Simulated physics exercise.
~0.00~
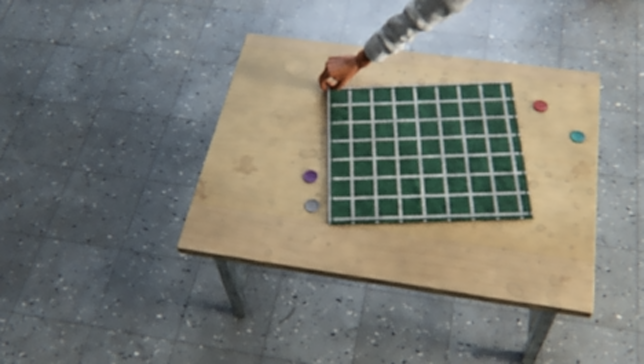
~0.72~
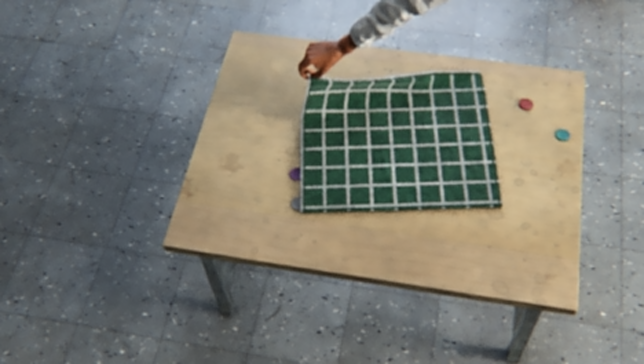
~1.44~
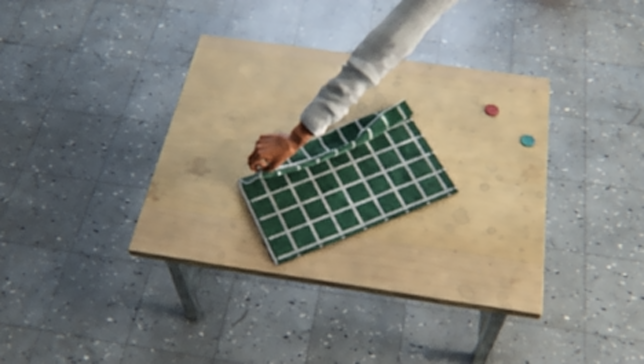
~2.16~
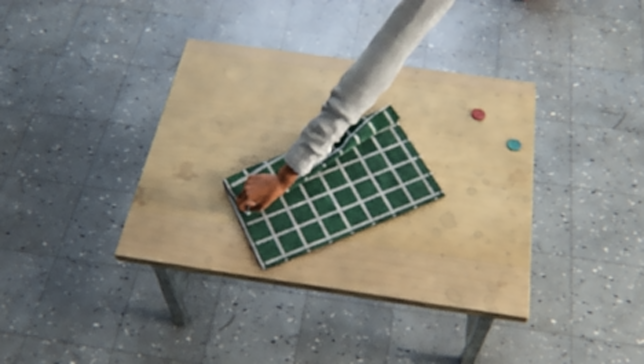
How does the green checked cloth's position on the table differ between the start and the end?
At the start it lies flat, with the purple and grey discs uncovered just to its left. By the end it is partly folded and sits a little further left and closer to the table's near edge, over the spot where those discs were.
